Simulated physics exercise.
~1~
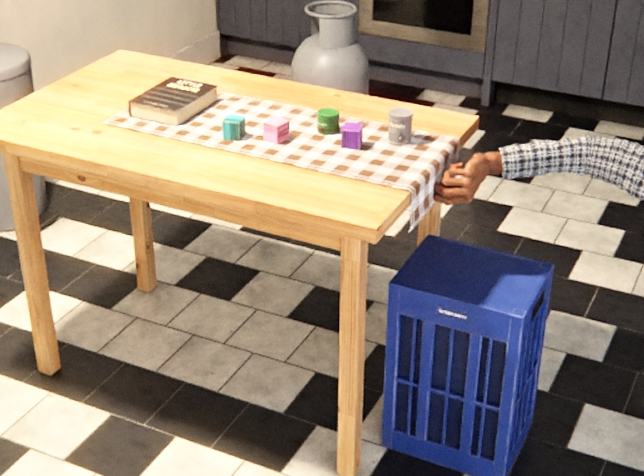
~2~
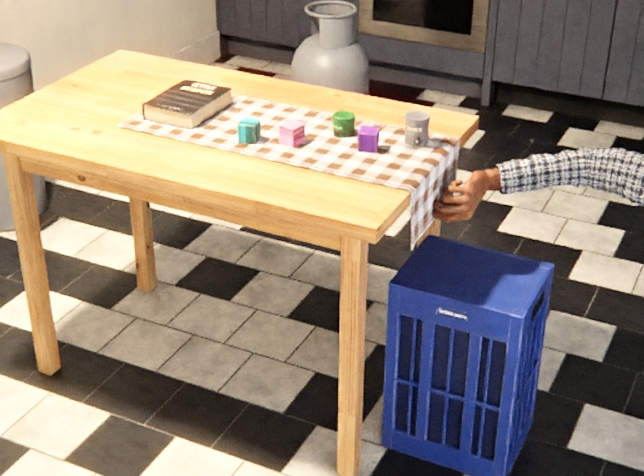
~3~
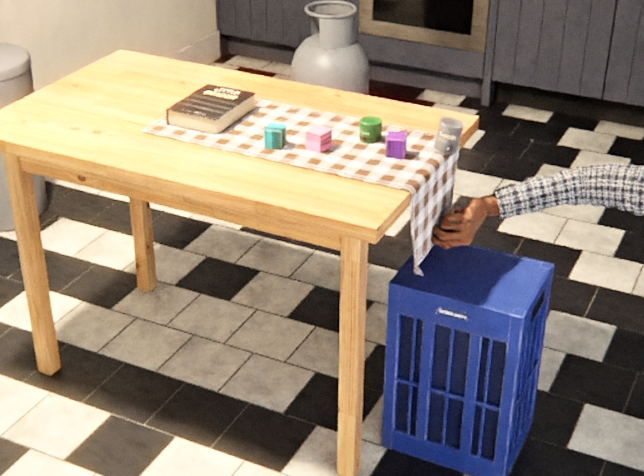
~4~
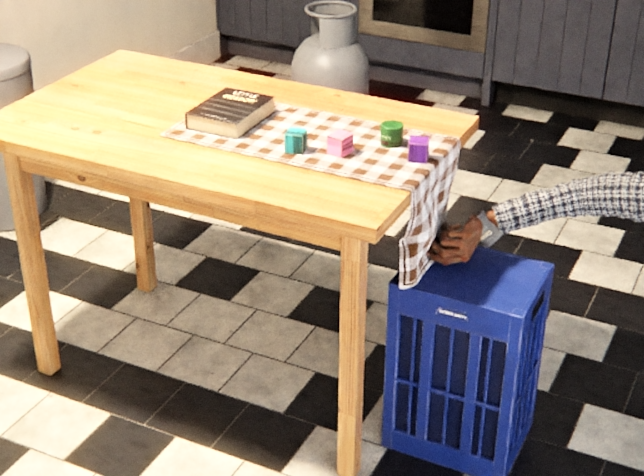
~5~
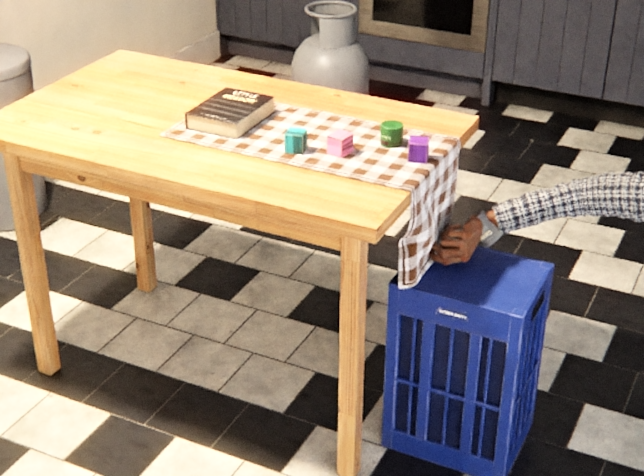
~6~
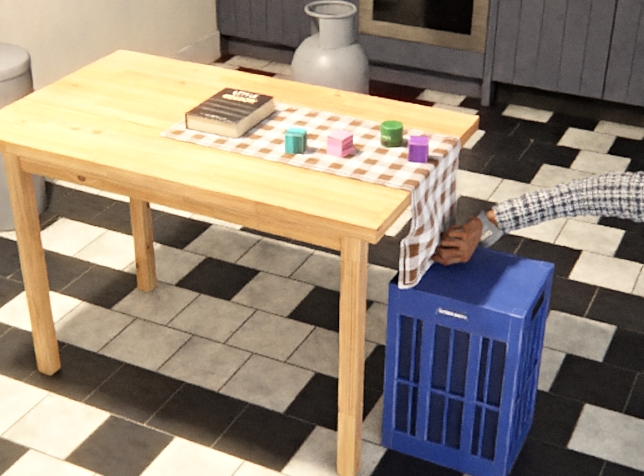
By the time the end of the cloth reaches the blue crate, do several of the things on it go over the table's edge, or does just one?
Just one goes over the edge, the grey can that stood nearest to it. The book, the cubes and the green pot are all still on the table.
